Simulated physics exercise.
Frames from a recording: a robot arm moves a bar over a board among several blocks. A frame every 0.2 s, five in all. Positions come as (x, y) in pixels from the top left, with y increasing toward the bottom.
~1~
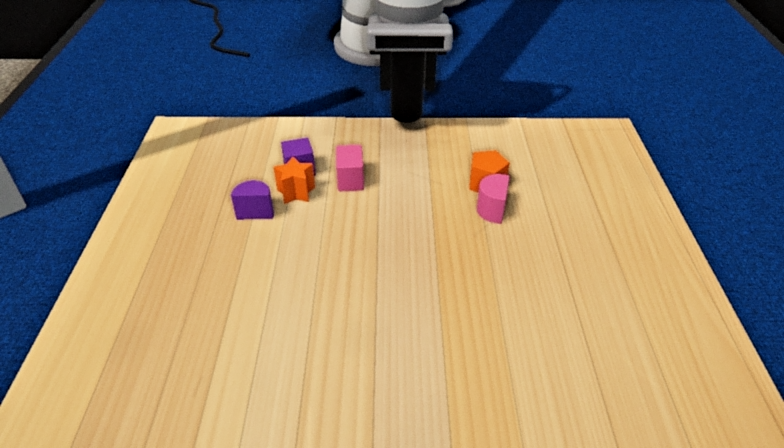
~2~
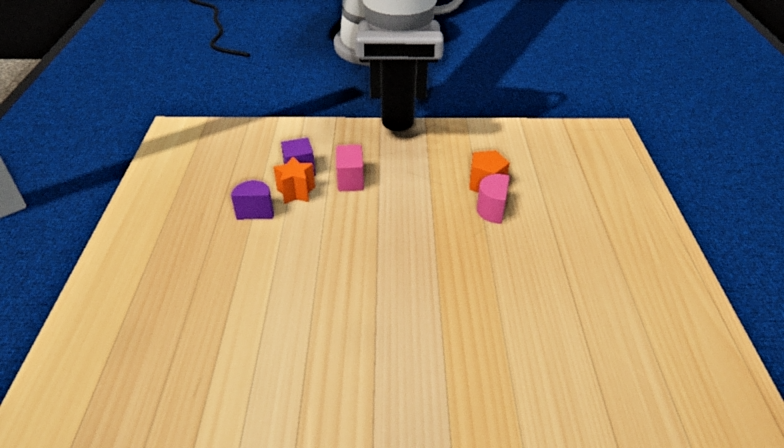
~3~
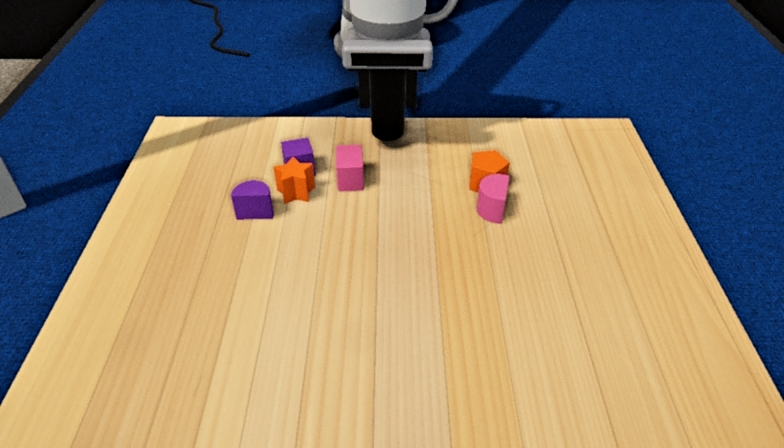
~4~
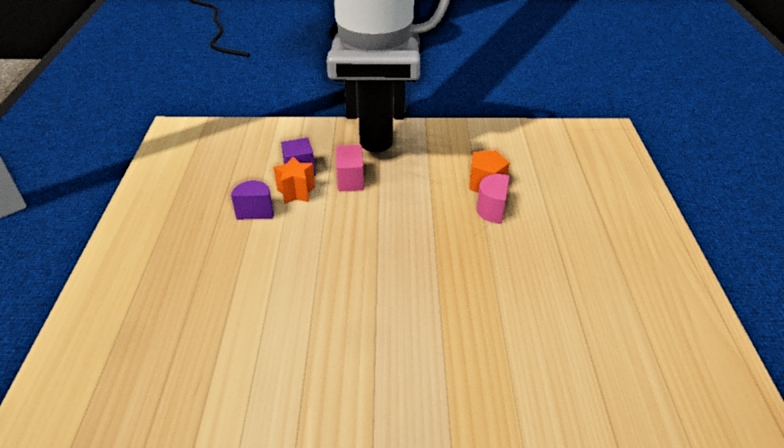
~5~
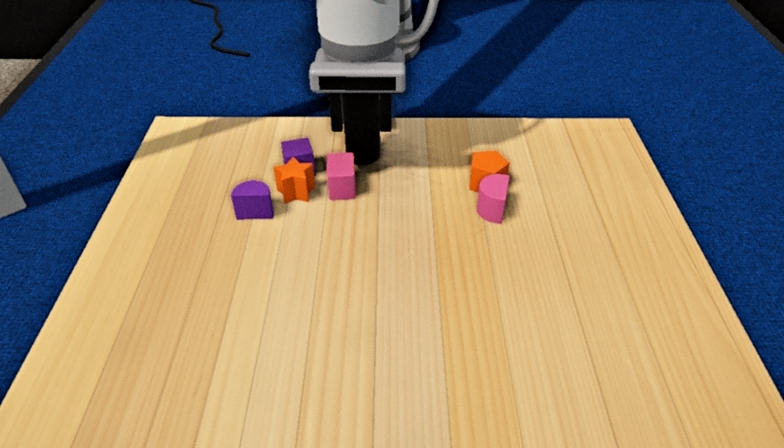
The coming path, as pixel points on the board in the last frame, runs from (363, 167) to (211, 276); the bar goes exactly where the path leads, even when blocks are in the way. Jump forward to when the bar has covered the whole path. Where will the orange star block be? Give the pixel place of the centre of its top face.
Expect it around (273, 176).
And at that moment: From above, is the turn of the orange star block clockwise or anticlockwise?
Answer: With the clock.
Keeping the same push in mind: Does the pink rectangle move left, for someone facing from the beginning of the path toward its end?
Going by the path, yes.
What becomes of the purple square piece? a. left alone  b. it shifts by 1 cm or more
(a)
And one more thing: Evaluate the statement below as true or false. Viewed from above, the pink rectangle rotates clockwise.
That statement is not accurate.
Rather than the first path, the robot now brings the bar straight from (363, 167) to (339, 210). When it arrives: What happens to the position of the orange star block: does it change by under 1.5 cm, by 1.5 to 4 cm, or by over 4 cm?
It ends within 1.5 cm of its spot.
On the path given first. One third of the way, bar at (318, 189); orange star block at (280, 172), turned 50° clockwise; pink rectangle at (308, 201), turned 40° anticlockwise.
Two thirds of the way, bar at (267, 225); purple half-round block at (242, 190); orange star block at (273, 176), turned 115° clockwise; pink rectangle at (296, 222).
At the end, bar at (208, 266); purple half-round block at (242, 190); orange star block at (273, 176), turned 115° clockwise; purple square piece in place; pink rectangle at (296, 222), turned 135° anticlockwise.
